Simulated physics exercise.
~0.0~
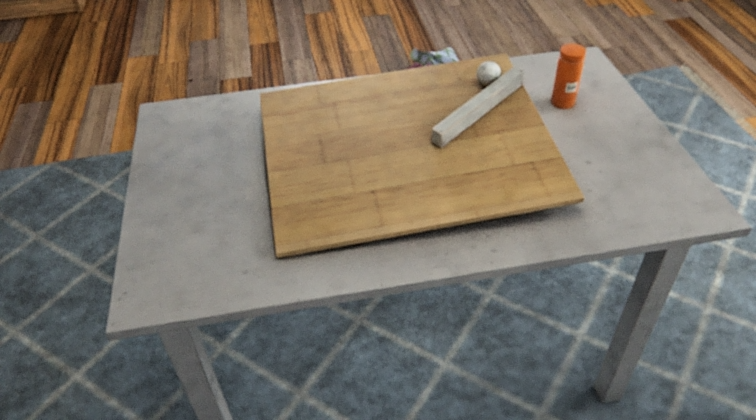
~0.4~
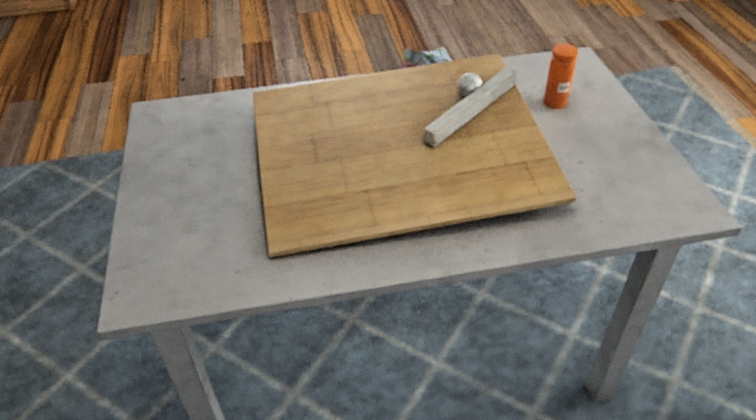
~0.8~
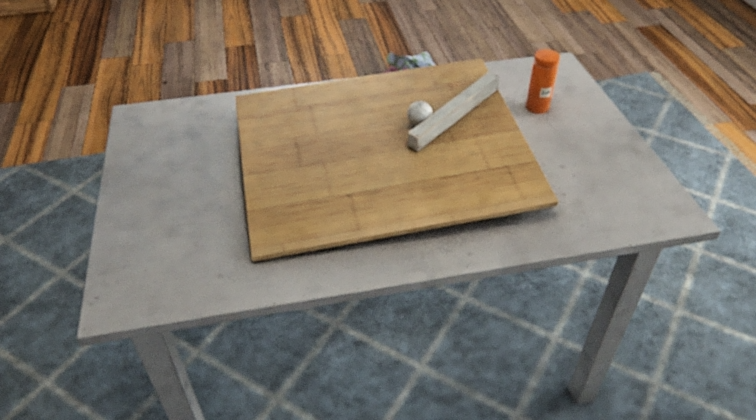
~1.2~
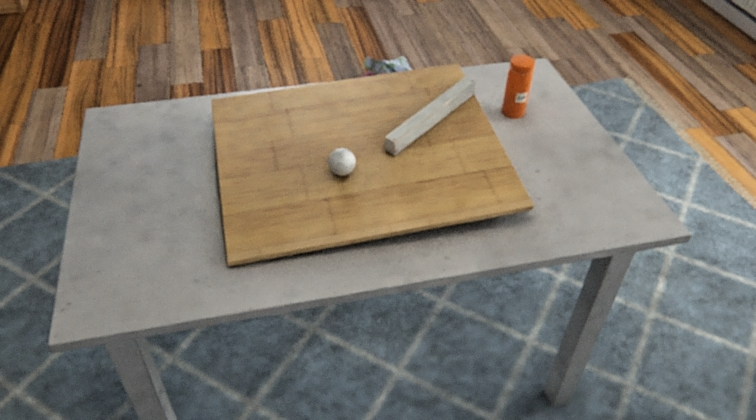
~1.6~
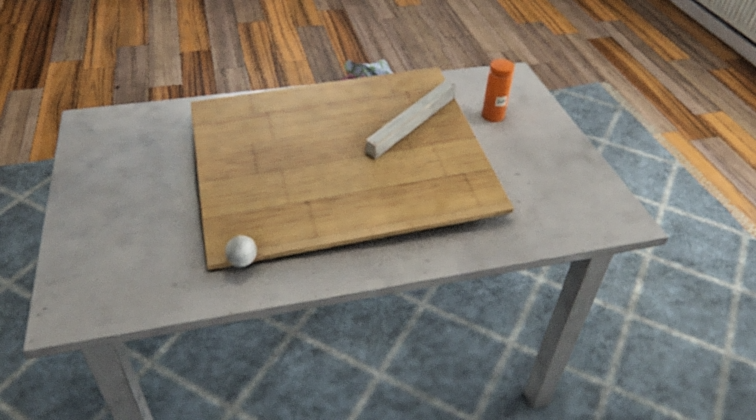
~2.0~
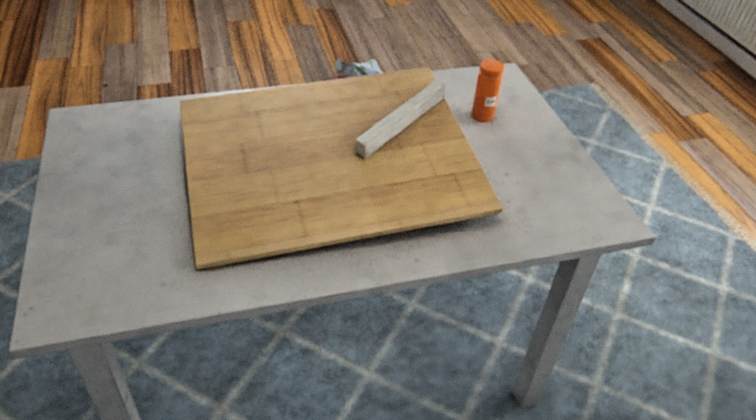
A wide wooden board lay tilted on a gray table with a pale block on it and an orange jar beside it, as a white ball rolled down past the block toward the near left corner and went over the near edge, out of sight.
